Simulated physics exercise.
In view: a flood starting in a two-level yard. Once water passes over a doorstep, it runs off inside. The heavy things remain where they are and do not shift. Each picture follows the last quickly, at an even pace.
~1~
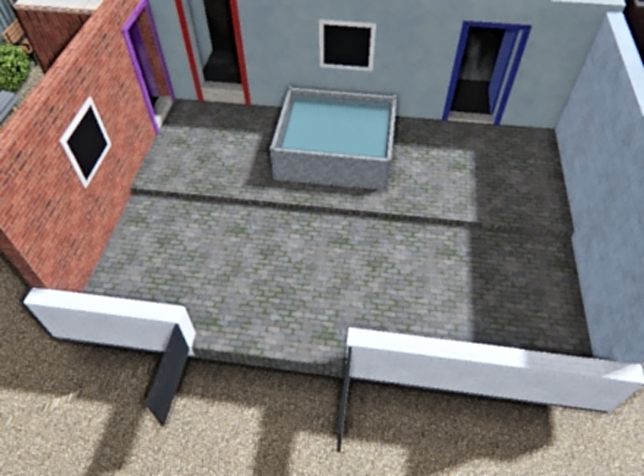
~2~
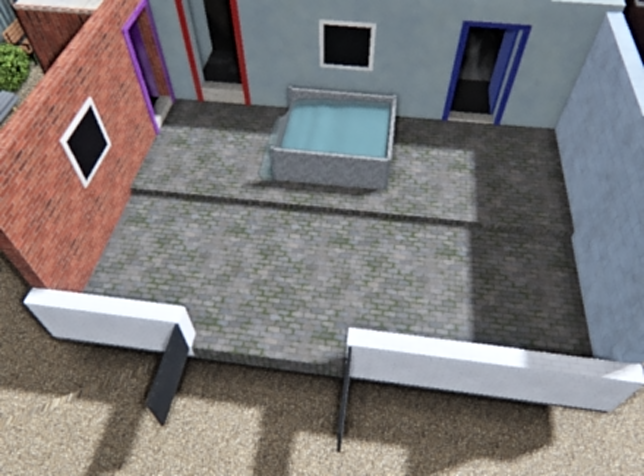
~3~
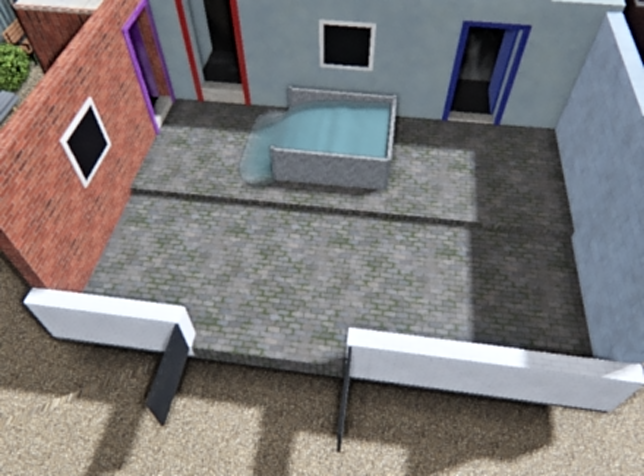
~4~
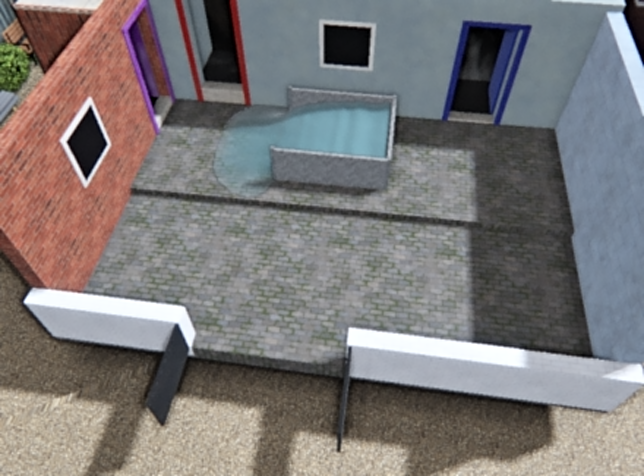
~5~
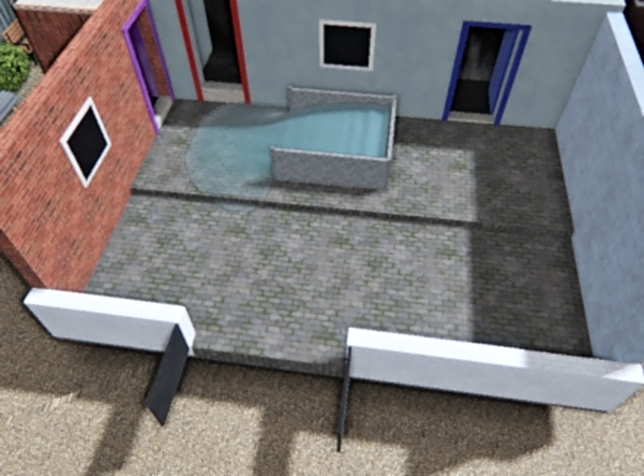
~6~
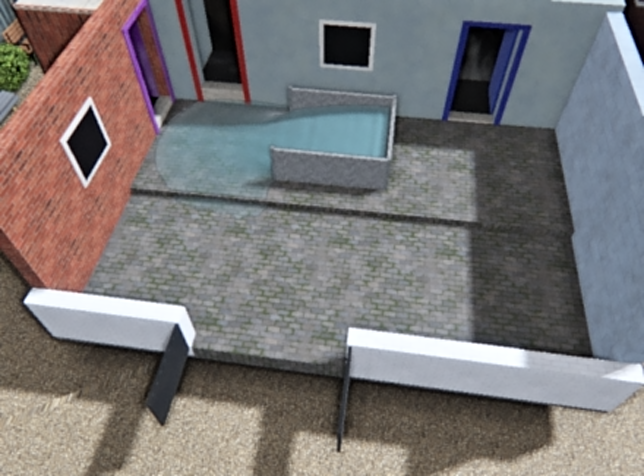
In a walled yard, water pours from the tank's open left side and spreads leftward across the paving.
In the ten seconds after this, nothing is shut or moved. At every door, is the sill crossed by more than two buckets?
The red door ends up at or below the line; the purple door ends up above the line; the blue door ends up at or below the line.
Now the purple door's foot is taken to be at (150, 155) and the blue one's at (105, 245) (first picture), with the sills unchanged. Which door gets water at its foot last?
That would be the blue one.
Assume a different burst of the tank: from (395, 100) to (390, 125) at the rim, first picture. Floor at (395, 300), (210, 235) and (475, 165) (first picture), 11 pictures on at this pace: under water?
First kept bare, second kept bare, third soaked through.
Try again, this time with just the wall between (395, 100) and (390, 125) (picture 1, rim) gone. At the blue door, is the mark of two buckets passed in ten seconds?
Blue exceeds the limit.
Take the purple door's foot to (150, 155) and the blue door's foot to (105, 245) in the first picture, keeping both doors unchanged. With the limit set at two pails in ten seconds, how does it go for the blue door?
My answer is that the blue door goes beyond the limit.
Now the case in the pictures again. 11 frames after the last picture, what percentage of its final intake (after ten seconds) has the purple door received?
It should be near 55 percent of the ten-second total.
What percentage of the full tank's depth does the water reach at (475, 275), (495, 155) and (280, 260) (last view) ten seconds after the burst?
6, 2 and 6 per cent, roughly.
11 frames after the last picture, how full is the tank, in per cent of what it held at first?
About 28 %.
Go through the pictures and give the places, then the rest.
In the first picture, still water in the water tank at (336, 125).
In the second picture, water pours out at (285, 139) and has run to (272, 180).
In the third picture, the front is at (270, 114), out from the gap at (285, 140).
In the fourth picture, water pours out at (285, 140) and has run to (251, 109).
In the fifth picture, the front is at (189, 166), out from the gap at (285, 141).
In the sixth picture, water pours out at (285, 141) and has run to (161, 145).
A moment on, water covers 20 % of the floor; the red door wet at the sill, nothing in, the purple door over two buckets in, the blue door not reached.
Next, water covers 25 % of the floor; the red door wet at the sill, nothing in, the purple door far over two buckets in, the blue door not reached.
Then, water covers 35 % of the floor; the red door wet at the sill, nothing in, the purple door far over two buckets in, the blue door not reached.
Later, water covers 65 % of the floor; the red door wet at the sill, nothing in, the purple door far over two buckets in, the blue door not reached.
In the end, water covers 75 % of the floor; the red door wet at the sill, nothing in, the purple door far over two buckets in, the blue door wet at the sill, nothing in.
